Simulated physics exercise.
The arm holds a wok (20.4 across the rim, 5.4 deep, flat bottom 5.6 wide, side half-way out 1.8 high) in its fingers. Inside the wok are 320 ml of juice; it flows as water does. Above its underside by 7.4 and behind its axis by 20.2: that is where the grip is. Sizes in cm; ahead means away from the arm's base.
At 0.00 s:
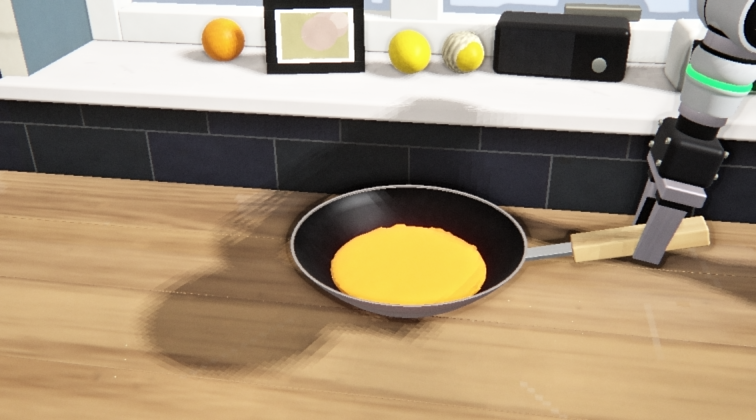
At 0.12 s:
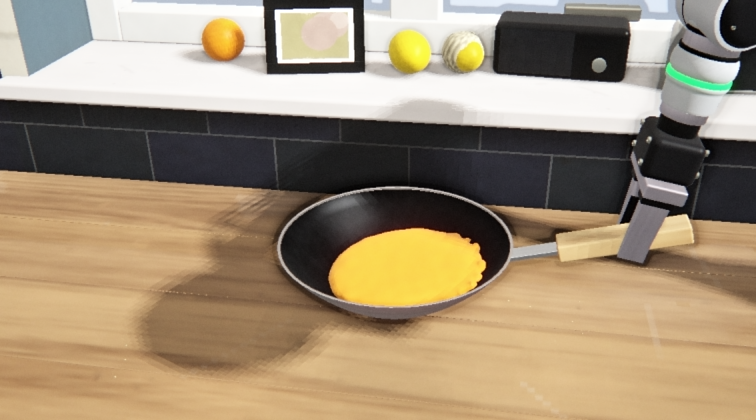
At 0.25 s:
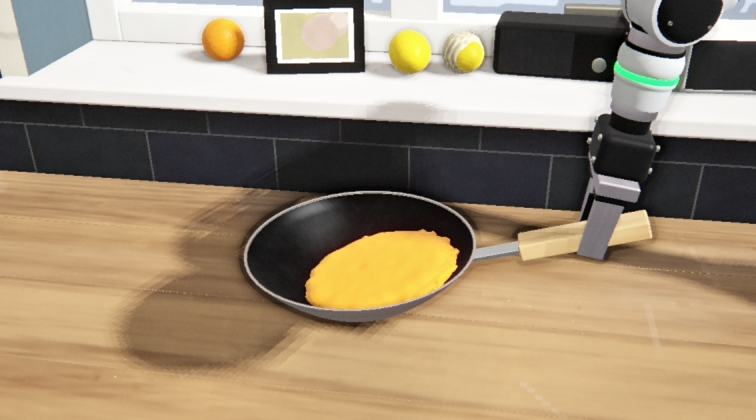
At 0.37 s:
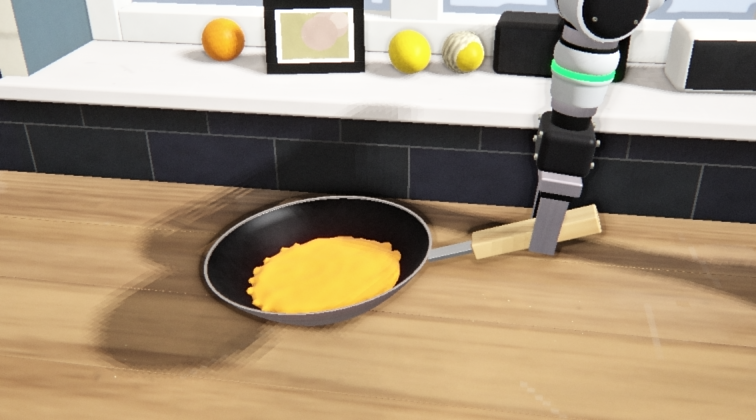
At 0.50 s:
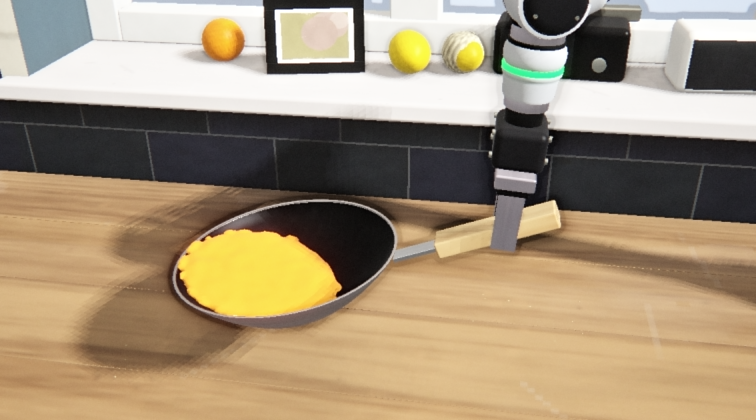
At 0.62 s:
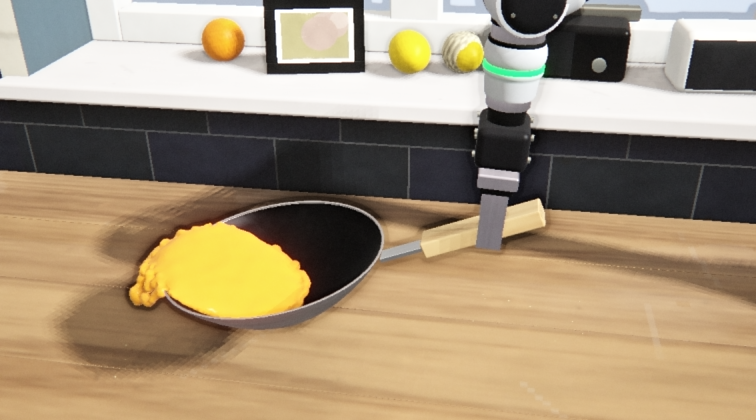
A robotic arm with a glowing green ring grips the wooden handle of a dark wok holding bright orange liquid and slides it leftward across a kitchen scene, tilting it slightly. The fixed, slightly raised view shows a wooden counter, dark tiles and a white ledge with fruit, a framed picture and a black appliance. The liquid shifts right, then surges left and pours over the rim.
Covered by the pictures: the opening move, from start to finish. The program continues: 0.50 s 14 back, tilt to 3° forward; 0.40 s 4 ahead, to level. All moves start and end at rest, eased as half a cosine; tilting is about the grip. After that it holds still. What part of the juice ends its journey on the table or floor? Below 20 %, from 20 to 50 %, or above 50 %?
From 20 to 50 %.
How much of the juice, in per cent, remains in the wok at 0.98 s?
I'd put it near 80 in a hundred.
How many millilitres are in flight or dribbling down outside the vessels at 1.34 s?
Estimate: About 5 ml.
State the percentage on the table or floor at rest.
Result: Near 30 percent.
After 0.98 s, tilted 4° forward, liquid up to 14 above the table; 260 ml in the wok, 65 ml on the table or floor.
After 1.34 s, tilted 1° forward, liquid up to 14 above the table; 250 ml in the wok, 70 ml on the table or floor, 5 ml in the air or running down outside.
After 1.72 s, level, liquid up to 16 above the table; 235 ml in the wok, 90 ml on the table or floor.
After 2.52 s, level, liquid up to 17 above the table; 225 ml in the wok, 100 ml on the table or floor.
At rest, 225 ml in the wok, 100 ml on the table or floor. That is 31 % on the table or floor.
